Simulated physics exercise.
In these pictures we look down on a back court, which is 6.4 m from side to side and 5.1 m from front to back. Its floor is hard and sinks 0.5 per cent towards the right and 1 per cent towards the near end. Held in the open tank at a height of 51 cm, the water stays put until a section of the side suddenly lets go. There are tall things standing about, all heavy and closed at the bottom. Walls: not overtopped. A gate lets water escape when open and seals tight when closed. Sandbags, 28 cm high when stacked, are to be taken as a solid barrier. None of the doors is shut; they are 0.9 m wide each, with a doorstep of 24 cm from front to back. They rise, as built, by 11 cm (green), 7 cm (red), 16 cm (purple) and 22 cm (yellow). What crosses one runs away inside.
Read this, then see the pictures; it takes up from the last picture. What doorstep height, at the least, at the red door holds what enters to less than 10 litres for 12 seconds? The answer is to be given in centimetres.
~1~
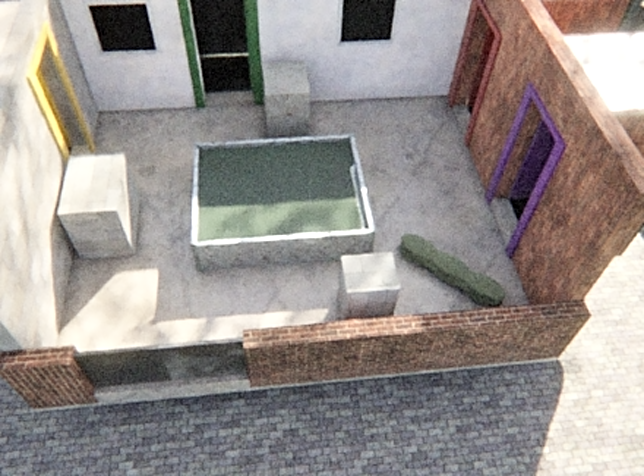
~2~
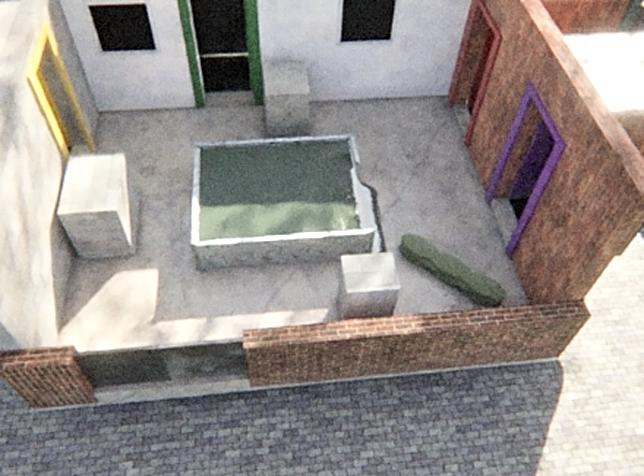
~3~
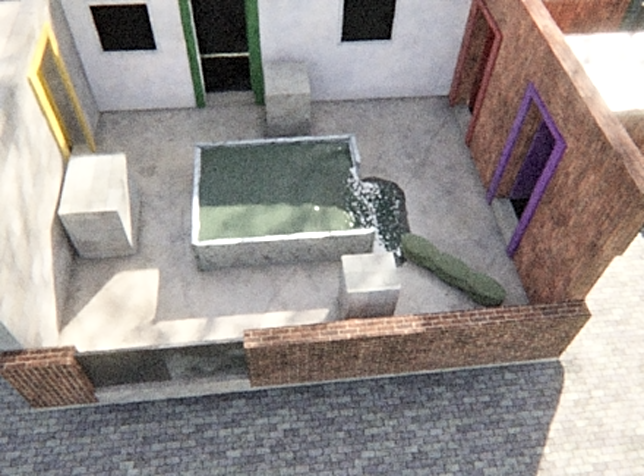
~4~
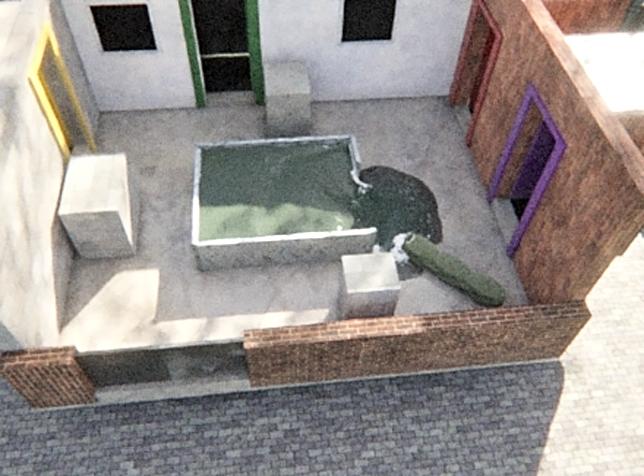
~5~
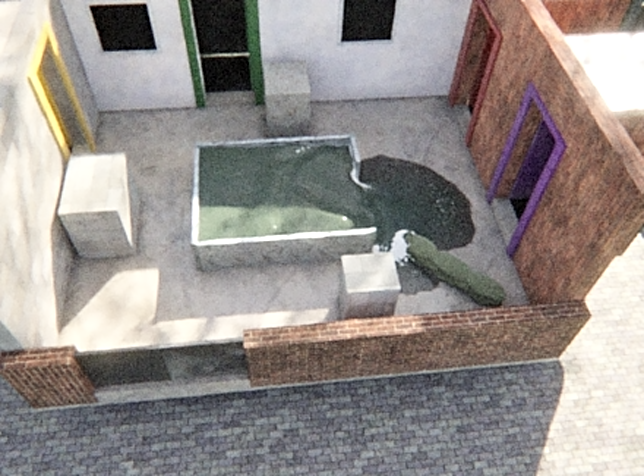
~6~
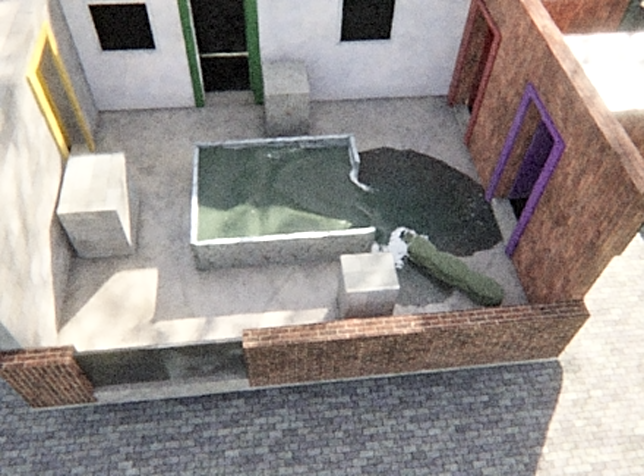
A height of roughly 13 cm.
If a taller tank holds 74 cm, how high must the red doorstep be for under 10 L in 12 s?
About 19 centimetres.
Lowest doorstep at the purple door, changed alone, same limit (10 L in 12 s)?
The purple door needs around 29 cm.
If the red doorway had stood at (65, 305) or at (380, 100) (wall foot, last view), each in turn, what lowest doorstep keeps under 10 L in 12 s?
First place around 8.0 cm, second around 11.5 cm.
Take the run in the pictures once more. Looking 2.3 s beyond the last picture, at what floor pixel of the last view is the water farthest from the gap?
I'd put the front's tip around (444, 96).
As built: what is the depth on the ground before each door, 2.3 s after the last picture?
Lab note, depth in cm: Green 0; red 10; purple 26; yellow 0.
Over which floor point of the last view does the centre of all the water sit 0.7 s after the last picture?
Approximately (320, 213).
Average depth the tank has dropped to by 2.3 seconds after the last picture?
About 23 centimetres on average.
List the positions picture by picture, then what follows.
The open tank at (280, 189) is whole and still, 51 cm deep; the red door at (472, 78) is dry, in the first picture.
The gap is at (360, 213), the front 0.3 m out at (372, 201); the back of the open tank holds 51 cm, in the second picture.
The front is at (401, 207), 0.7 m from the gap at (361, 214); 0.9 m2 of floor is wet, 51 cm left at the back, in the third picture.
Water pours out at (361, 215) and has run 1.2 m, to (433, 214); about 8 cm deep outside, 51 cm at the back, in the fourth picture.
The gap is at (361, 214), the front 1.7 m out at (465, 209); the back of the open tank holds 51 cm, in the fifth picture.
The gap is at (360, 213), the front 2.1 m out at (499, 231); the back of the open tank holds 51 cm; the red door at (472, 78), 3.0 m from the gap, is still 1.2 m from the nearest water, in the sixth picture.
Then, 0.7 s after the last picture water covers 25 % of the floor, deepest (38 cm) near (394, 248); it has not reached the red door.
Then, 2.3 s after the last picture water covers 40 % of the floor, deepest (32 cm) near (535, 335); 10 cm at the red door, 2 litres in over its 7 cm doorstep.
Then, 11.3 s after the last picture water covers 95 % of the floor, deepest (13 cm) near (522, 336); 8 cm at the red door, 86 litres in over its 7 cm doorstep.
At the red door as built, the water peaked near 14 cm, 5.9 s after the last picture.
Run again over the same 12 s with other heights there, 26 litres in over 11 cm, 4 litres over 15 cm. The limit of 10 litres is kept from about 13 cm up.
